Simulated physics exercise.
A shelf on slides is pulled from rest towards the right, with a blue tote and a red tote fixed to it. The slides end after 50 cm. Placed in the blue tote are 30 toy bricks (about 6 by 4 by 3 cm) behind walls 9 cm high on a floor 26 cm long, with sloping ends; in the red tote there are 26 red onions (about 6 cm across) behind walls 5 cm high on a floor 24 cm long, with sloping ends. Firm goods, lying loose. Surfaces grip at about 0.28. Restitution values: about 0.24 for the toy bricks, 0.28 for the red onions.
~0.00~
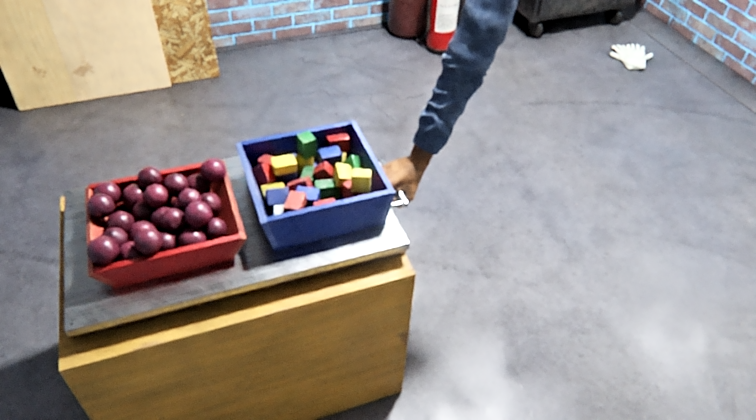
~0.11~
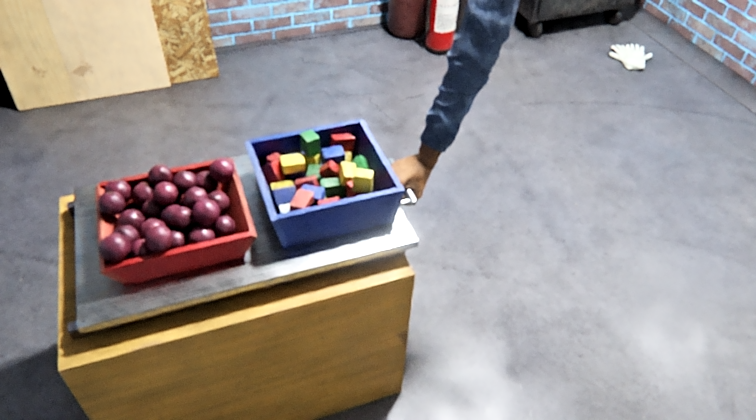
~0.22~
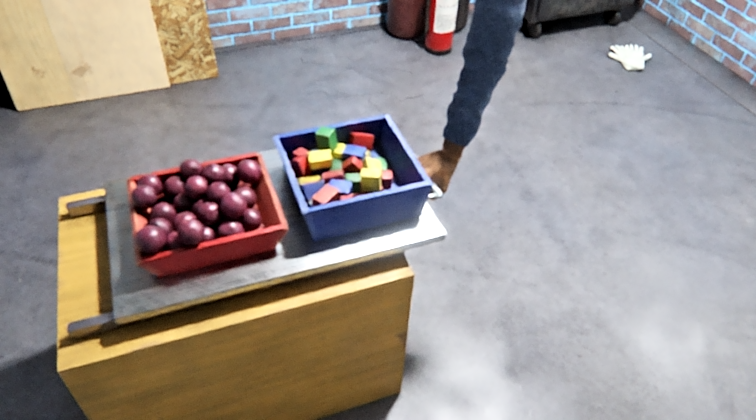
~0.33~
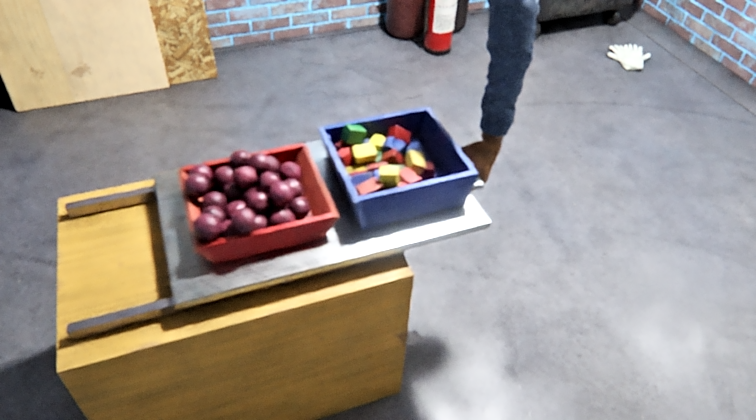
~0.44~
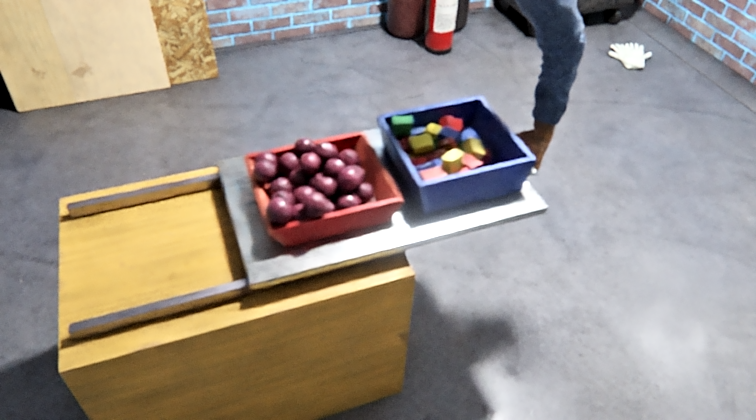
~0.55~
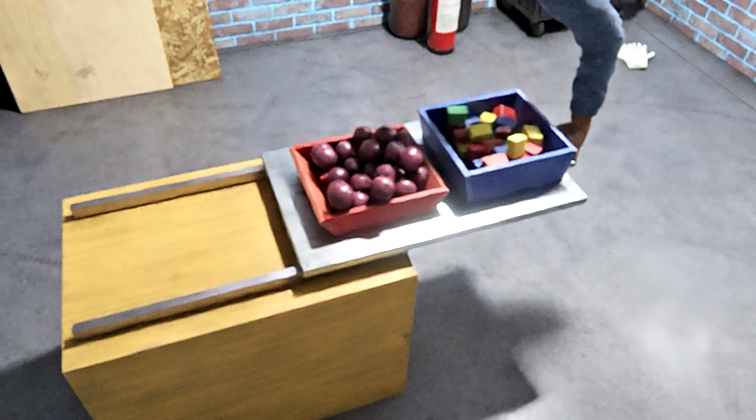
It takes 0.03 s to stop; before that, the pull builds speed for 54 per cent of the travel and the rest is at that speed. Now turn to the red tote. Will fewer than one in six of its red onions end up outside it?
No.
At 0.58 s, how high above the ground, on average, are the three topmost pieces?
Close to 78 cm, on average.
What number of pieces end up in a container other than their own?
Around 2 in all.
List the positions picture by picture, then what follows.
In the first frame (each is followed by its nearest rim corner in this view), red tote, (92, 270); blue tote, (266, 219); drawn out 0 cm; none out.
In the second frame, red tote, (104, 268); blue tote, (277, 217); drawn out 2 cm.
In the third frame, red tote, (140, 259); blue tote, (308, 210); drawn out 10 cm.
In the fourth frame, red tote, (199, 246); blue tote, (359, 198); drawn out 22 cm.
In the fifth frame, red tote, (272, 229); blue tote, (424, 183); drawn out 39 cm.
In the sixth frame, red tote, (323, 218); blue tote, (470, 173); drawn out 50 cm; none out.
After 0.58 s, blue tote 30 in, 0 out and red tote 26 in, 0 out.
After 0.70 s, blue tote 30 in, 0 out and red tote 22 in, 4 out.
After 0.92 s, blue tote 29 in, 1 out and red tote 19 in, 7 out.
When it is over (at 1.35 s), blue tote 29 in, 1 out and red tote 19 in, 7 out. Asked share, 7 of 26, 27 per cent.
